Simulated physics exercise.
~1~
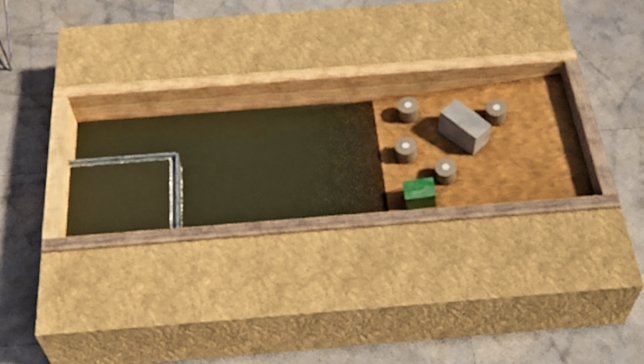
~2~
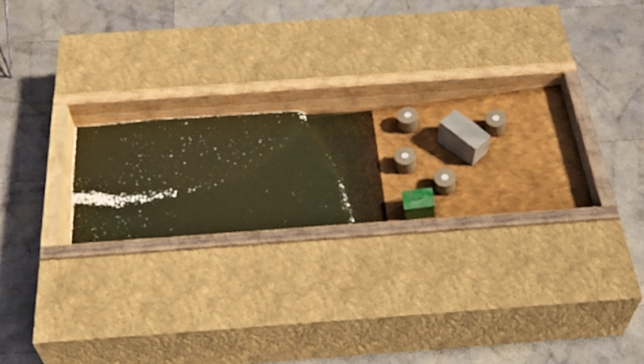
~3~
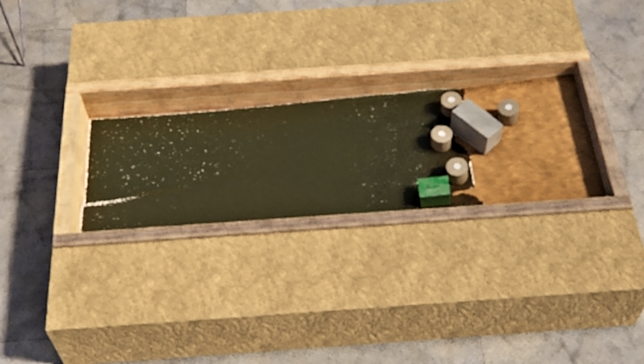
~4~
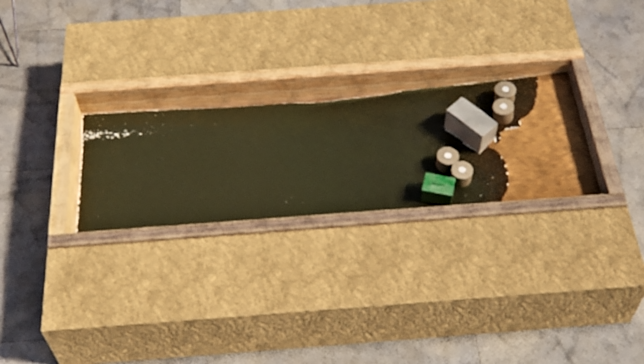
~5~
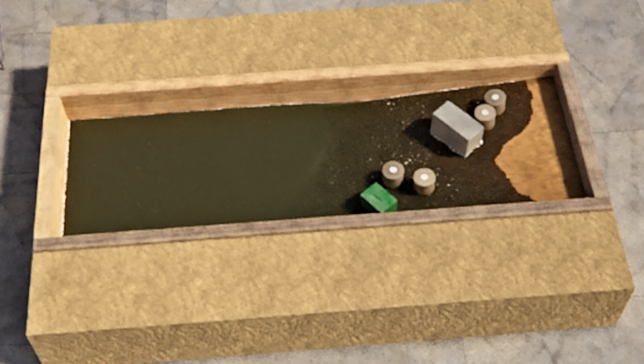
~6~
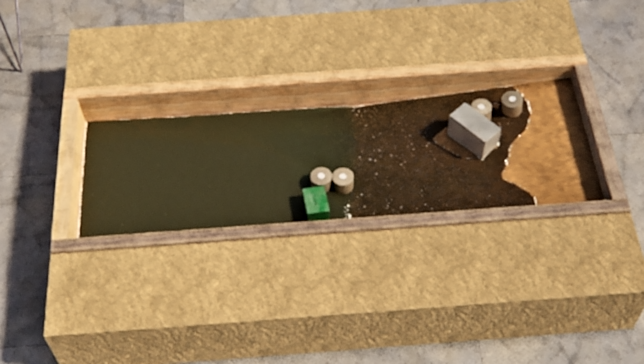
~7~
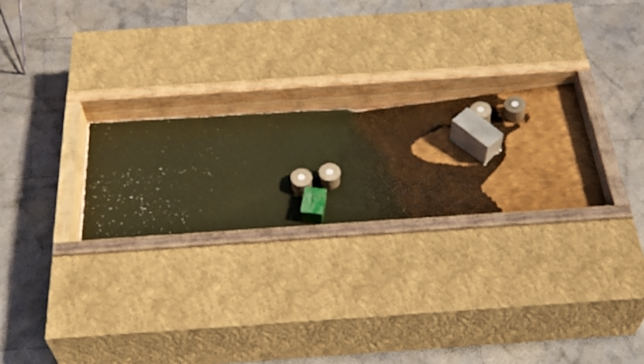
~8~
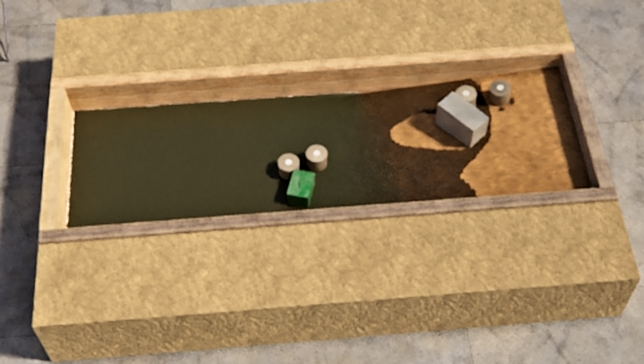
A long, narrow basin between sandy blocks is seen from above by a slightly swaying camera, with dark water at left and an orange slope at right. On the slope stand four pale tubs, a grey chest and a green chest near the front. The barrier penning water at the left is gone, and foam and a surge run rightward, wetting the slope and shifting several tubs. The water then draws back, carrying the green chest and two tubs left. Finally these three sit close together in the dark water, while the grey chest and two tubs remain on the slope.
